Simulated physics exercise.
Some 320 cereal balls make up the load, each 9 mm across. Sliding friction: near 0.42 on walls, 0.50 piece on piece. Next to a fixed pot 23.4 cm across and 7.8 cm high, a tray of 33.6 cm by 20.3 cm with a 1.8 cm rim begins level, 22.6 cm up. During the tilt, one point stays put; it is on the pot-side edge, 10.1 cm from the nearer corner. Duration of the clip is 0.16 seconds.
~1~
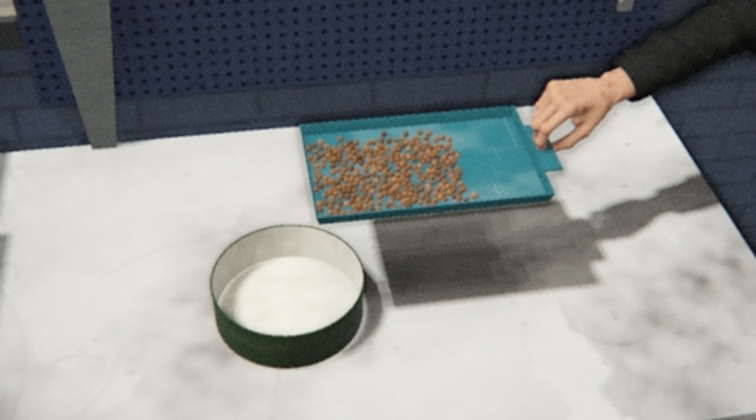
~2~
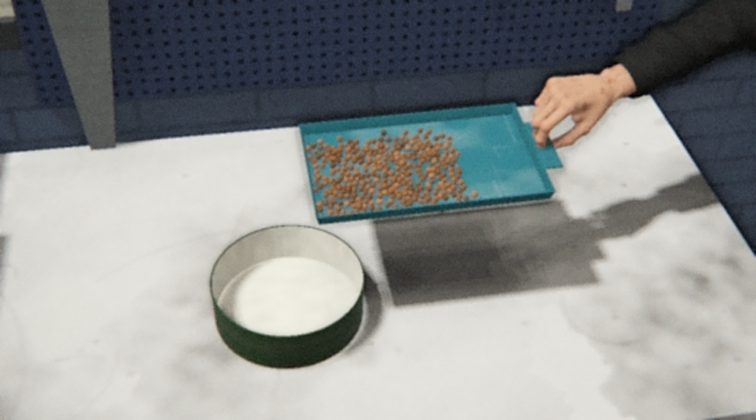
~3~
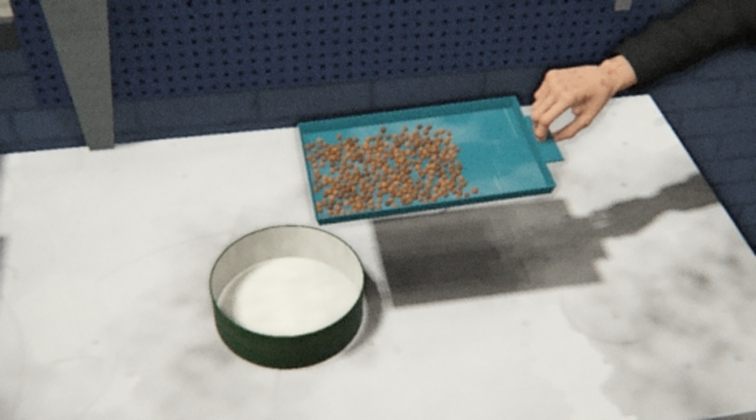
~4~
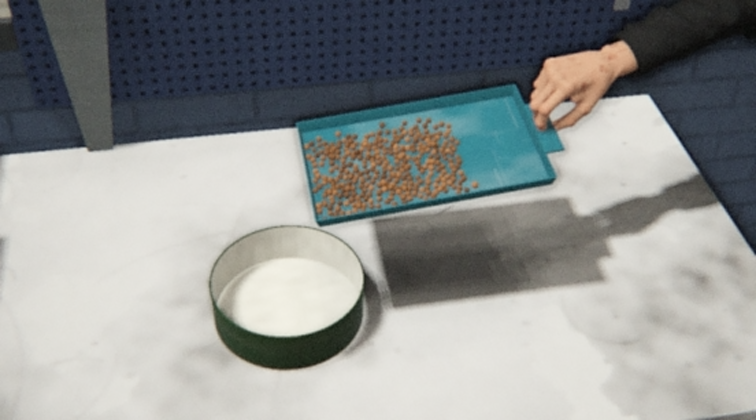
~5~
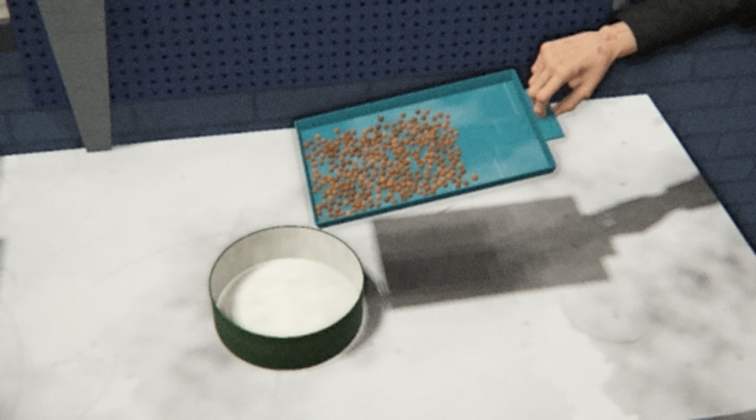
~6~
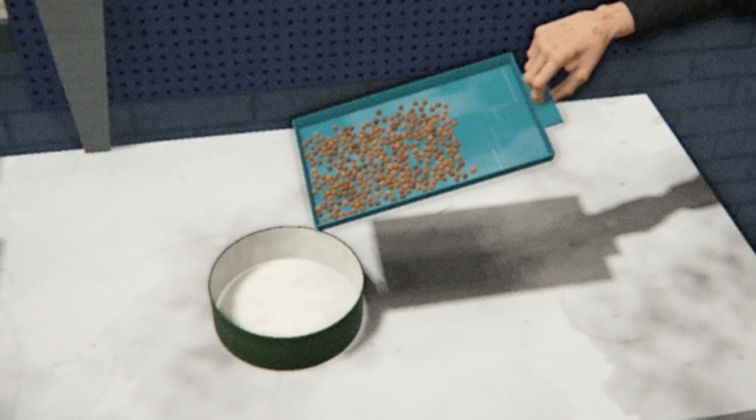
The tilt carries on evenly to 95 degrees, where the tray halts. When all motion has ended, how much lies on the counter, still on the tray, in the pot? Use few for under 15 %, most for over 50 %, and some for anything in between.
Counter: Few, tray: Few, pot: Most.
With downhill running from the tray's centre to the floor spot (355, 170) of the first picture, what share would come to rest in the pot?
Near 65 percent, give or take.
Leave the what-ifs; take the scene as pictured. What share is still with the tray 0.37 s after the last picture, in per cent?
Reading: Approx. 100%.
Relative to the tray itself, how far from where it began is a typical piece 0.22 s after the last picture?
Displacement on the tray: About 3 cm.
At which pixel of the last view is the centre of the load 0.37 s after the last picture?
Load centre: About (329, 177) px.
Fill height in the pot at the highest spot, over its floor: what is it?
Around 2.0 cm above the floor.
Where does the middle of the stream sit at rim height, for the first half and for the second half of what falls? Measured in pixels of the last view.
(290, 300) first, (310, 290) later, roughly.
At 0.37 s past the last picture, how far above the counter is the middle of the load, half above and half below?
About 28 centimetres.
Then, 0.22 s after the last picture, tilt 57 degrees; the tray holds 100 %, the pot 0 %.
Then, 0.37 s after the last picture, tilt 84 degrees; the tray holds 100 %, the pot 0 %.
Then, 0.64 s after the last picture, tilt 95 degrees; the tray holds 10 %, the pot 65 %.
In the end, counter 5 %, tray 0 %, pot 95 %.
